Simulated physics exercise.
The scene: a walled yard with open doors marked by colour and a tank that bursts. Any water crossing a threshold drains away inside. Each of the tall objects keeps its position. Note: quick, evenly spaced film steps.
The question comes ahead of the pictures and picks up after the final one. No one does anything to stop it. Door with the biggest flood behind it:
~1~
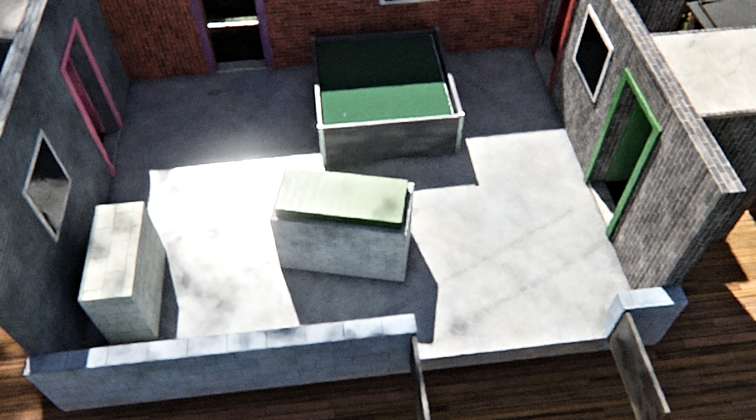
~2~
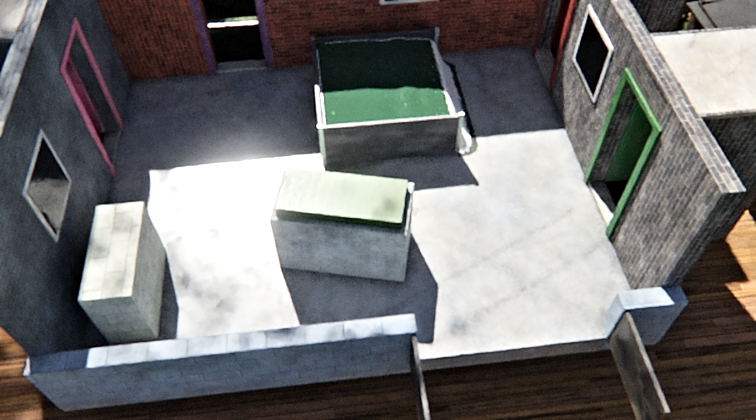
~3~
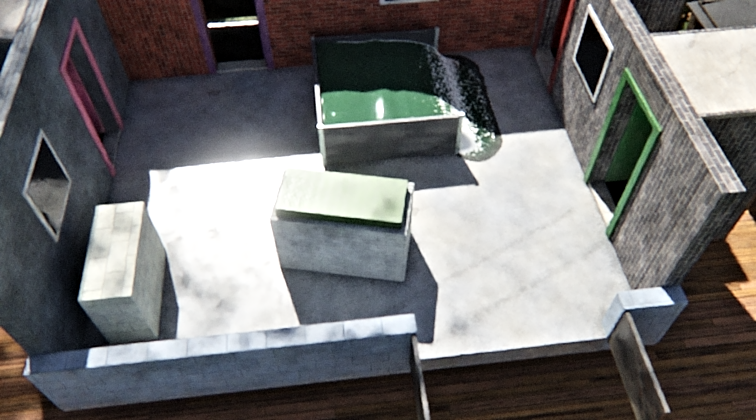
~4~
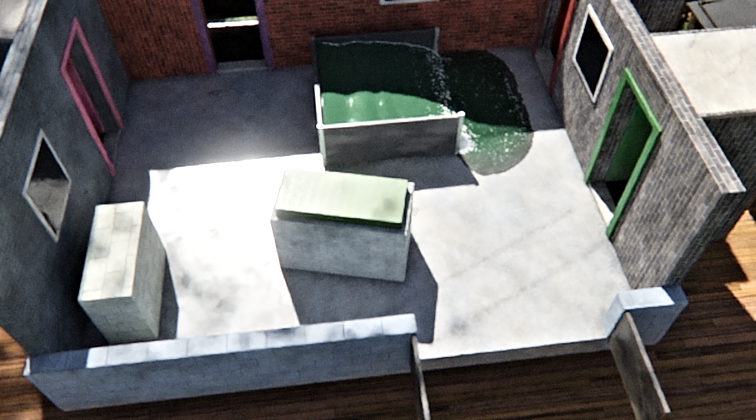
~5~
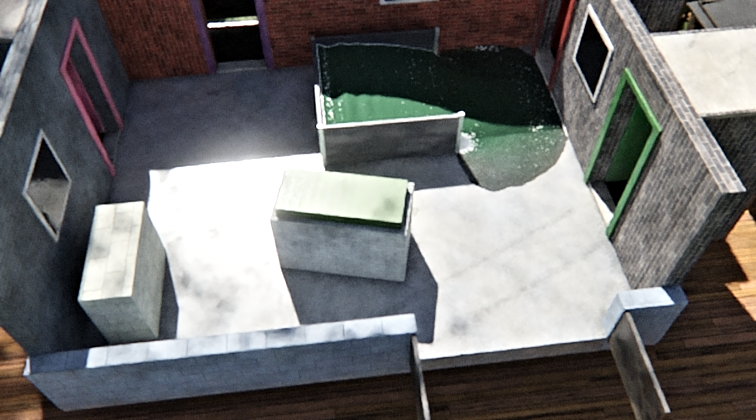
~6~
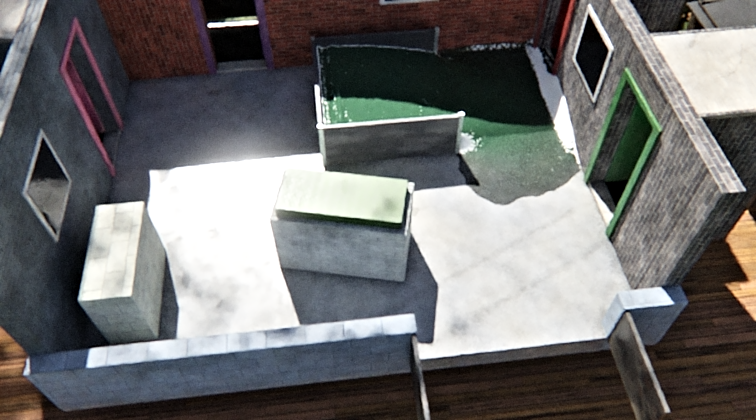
Red.
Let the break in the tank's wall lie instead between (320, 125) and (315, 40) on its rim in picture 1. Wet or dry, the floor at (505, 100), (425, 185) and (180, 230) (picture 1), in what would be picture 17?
The first spot is left untouched, the second left untouched, the third soaked through.
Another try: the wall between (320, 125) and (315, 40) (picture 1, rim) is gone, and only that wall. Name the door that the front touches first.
The one in purple.
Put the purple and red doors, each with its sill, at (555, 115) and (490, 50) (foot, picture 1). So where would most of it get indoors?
That would be the purple-painted one.
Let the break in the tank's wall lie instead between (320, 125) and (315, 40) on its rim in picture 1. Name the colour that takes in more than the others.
That would be the pink one, I think.
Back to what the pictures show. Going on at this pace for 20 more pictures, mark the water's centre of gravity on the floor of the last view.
It is near (472, 131).
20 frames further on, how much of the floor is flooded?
Estimate: Near 40 %.
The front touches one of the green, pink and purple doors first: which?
Answer: The door marked green.
A moment on, water covers 20 % of the floor; purple door not reached, pink door not reached, red door a lot in, green door wet at the sill, nothing in.
Next, water covers 25 % of the floor; purple door not reached, pink door not reached, red door a lot in, green door a trickle in.
Then, water covers 40 % of the floor; purple door not reached, pink door not reached, red door a lot in, green door some in.
Later, water covers 60 % of the floor; purple door wet at the sill, nothing in, pink door a trickle in, red door a lot in, green door some in.
In the end, water covers 65 % of the floor; purple door wet at the sill, nothing in, pink door a trickle in, red door a lot in, green door some in; the red door has let in the most.
